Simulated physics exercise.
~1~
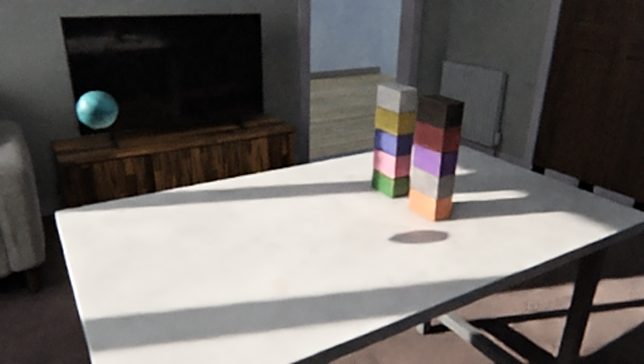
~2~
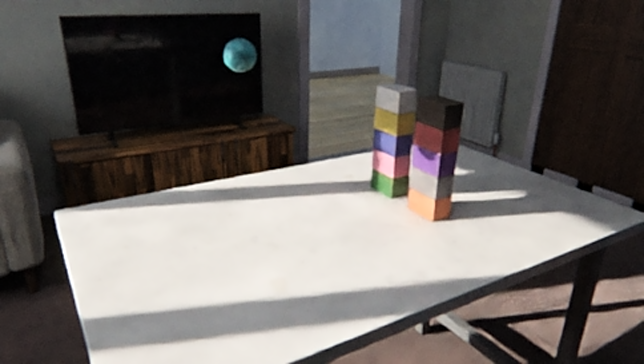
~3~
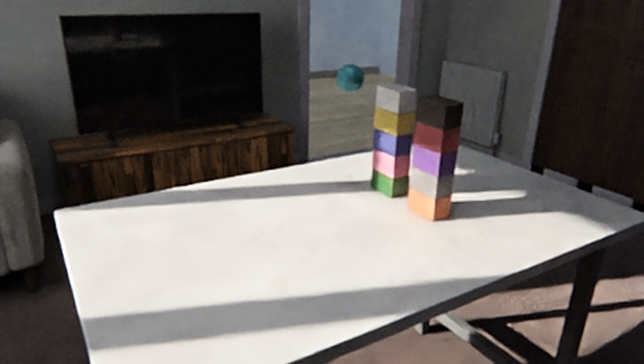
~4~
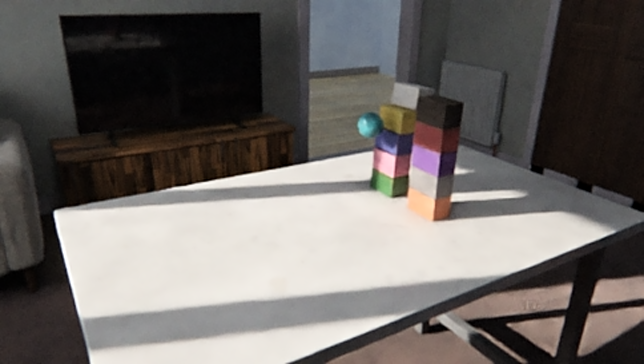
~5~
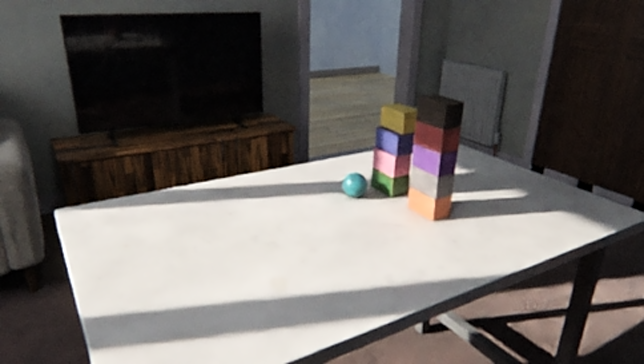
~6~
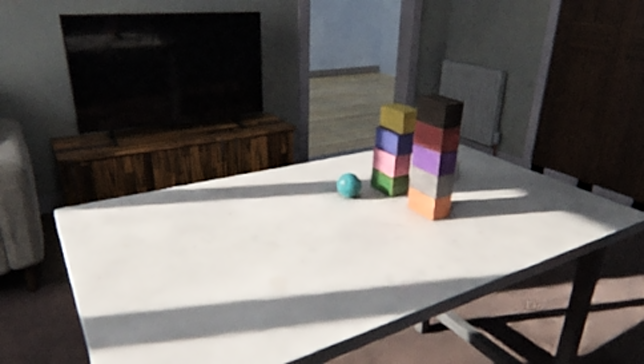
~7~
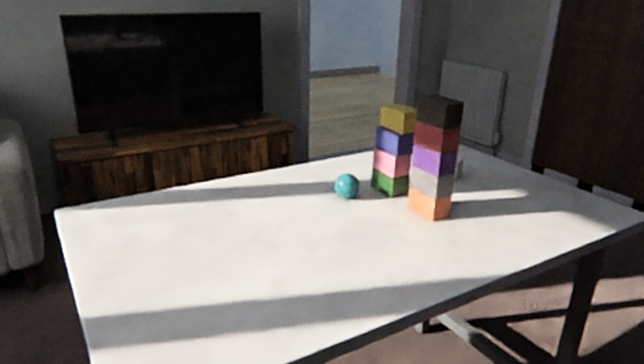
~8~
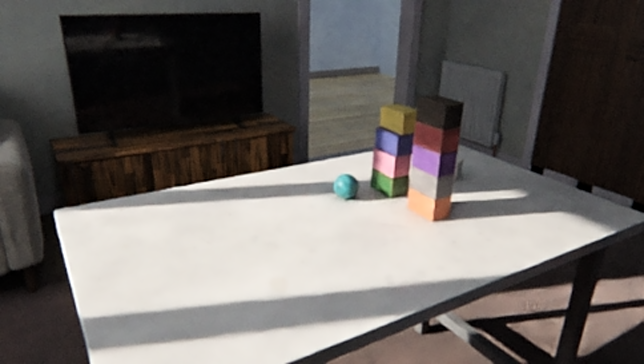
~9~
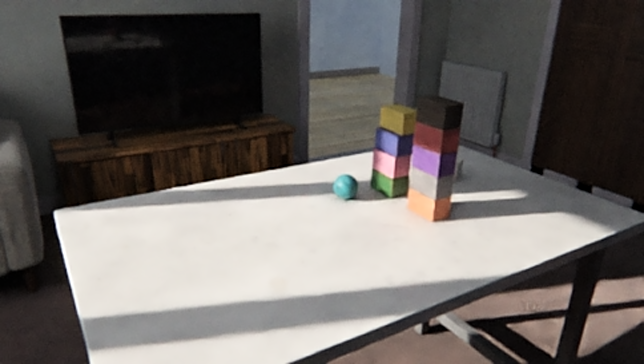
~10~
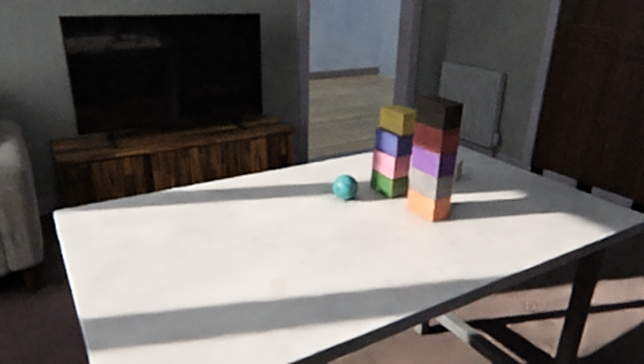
In a dim living room with a television on a wooden cabinet, two stacks of coloured blocks stand close together on a white table crossed by bands of sunlight. A turquoise ball flies in from the left, passing in front of the dark screen, and travels right toward the stacks. It drops against the upper part of the left stack, and the white block on top shifts to the right. The ball falls to the tabletop while the white block tumbles off behind the right stack. The ball edges slightly left and settles, with the yellow block now topping the left stack and the black-topped stack still upright.
